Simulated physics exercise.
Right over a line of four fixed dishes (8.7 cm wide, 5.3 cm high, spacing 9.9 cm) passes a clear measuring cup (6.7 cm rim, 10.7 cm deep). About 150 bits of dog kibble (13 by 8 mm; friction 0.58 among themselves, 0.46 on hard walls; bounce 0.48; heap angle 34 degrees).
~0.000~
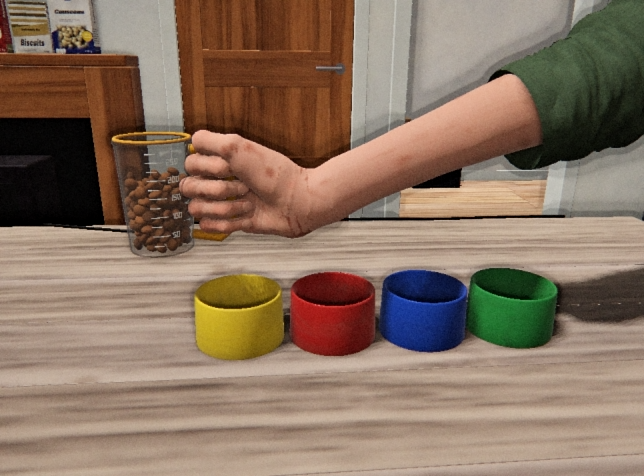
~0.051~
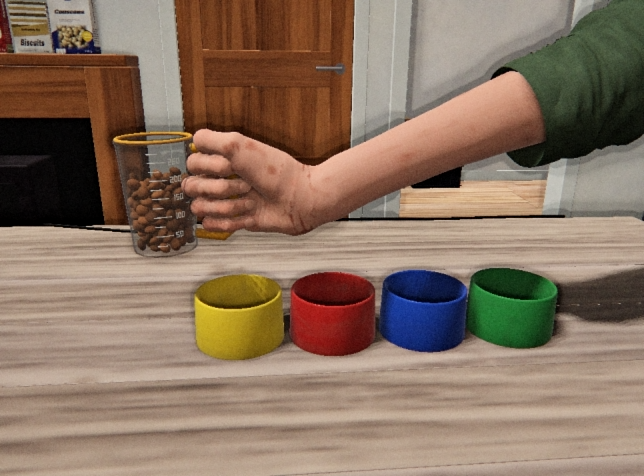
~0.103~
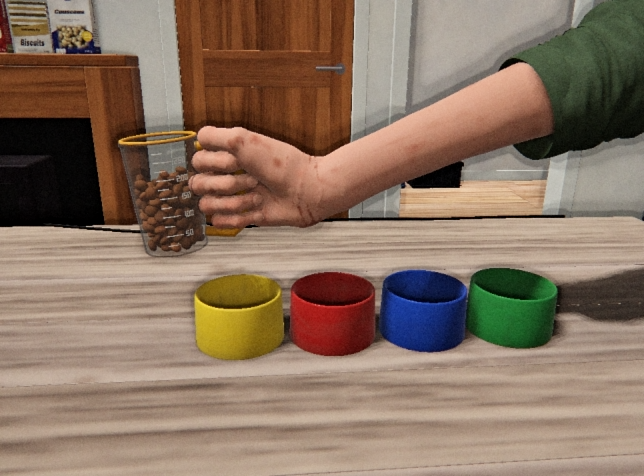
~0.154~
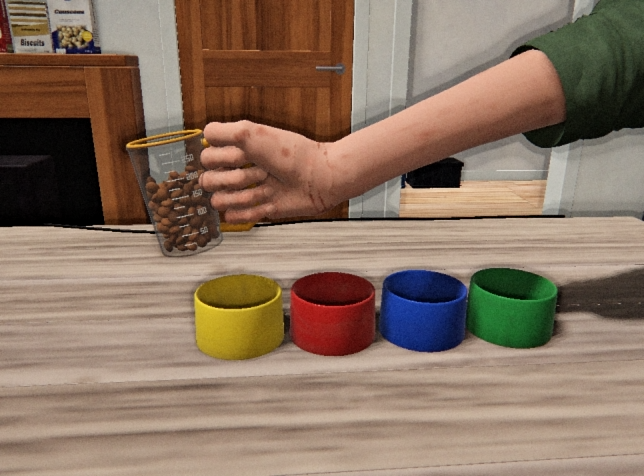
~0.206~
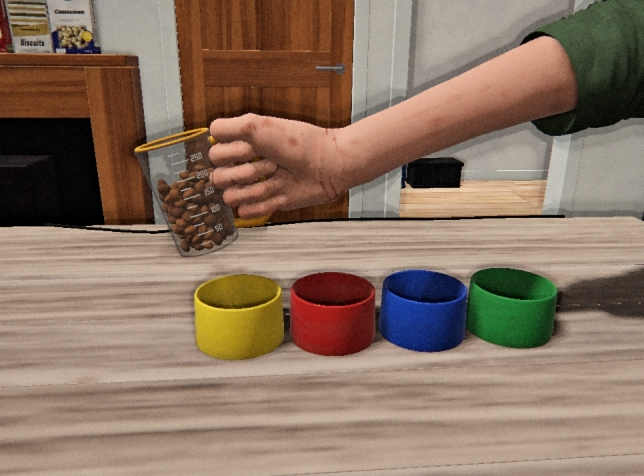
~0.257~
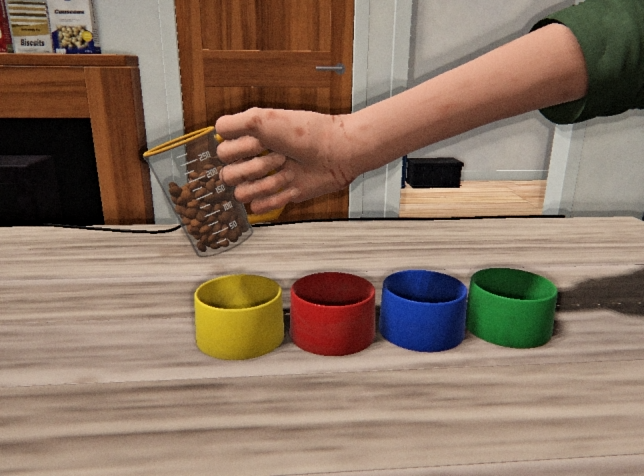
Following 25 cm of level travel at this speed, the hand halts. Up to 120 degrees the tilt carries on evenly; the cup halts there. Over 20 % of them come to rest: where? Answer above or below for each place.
Red: Above, blue: Below, green: Below, yellow: Below, counter: Below.
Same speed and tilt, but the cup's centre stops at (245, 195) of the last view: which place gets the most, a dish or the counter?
Result: Largest portion at counter.
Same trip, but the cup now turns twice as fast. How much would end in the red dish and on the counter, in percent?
Shares - red: 40, counter: 10.
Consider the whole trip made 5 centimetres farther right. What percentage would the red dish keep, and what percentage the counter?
Red 10, counter 20.
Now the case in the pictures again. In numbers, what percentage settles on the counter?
About 0 percent.
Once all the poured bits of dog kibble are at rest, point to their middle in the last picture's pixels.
Estimated resting centre: Around (336, 314).
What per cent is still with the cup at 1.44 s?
Approx. 60 % - an estimate.
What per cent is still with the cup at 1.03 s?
About 100 per cent.
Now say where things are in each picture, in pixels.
In the first picture, cup at (158, 194), tilt 0 degrees, lip at (115, 138), moved 0.0 cm; middle of the pieces at (165, 208); yellow dish at (239, 292); red dish at (333, 289); blue dish at (425, 286); green dish at (513, 284).
In the second picture, cup at (160, 194), tilt 1 degrees, lip at (117, 139), moved 0.2 cm; middle of the pieces at (168, 208).
In the third picture, cup at (168, 194), tilt 5 degrees, lip at (122, 141), moved 1.0 cm; middle of the pieces at (177, 207).
In the fourth picture, cup at (180, 194), tilt 10 degrees, lip at (129, 145), moved 2.0 cm; middle of the pieces at (189, 206).
In the fifth picture, cup at (191, 194), tilt 15 degrees, lip at (138, 149), moved 3.2 cm; middle of the pieces at (202, 205).
In the sixth picture, cup at (203, 193), tilt 20 degrees, lip at (146, 154), moved 4.3 cm; middle of the pieces at (214, 204); yellow dish at (239, 292); red dish at (333, 289); blue dish at (425, 286); green dish at (513, 284). The cup turns about 100 degrees a second and travels 22 cm a second.
After 0.72 s, tilt 67 degrees; cup holds 100 %.
After 1.03 s, tilt 99 degrees; cup holds 100 %.
Then, at 1.44 s, tilt 120 degrees; cup holds 60 %, red 35 %.
In the end, at 2.4 s, red 100 %, blue 0 %, green 0 %, yellow 0 %, counter 0 %.
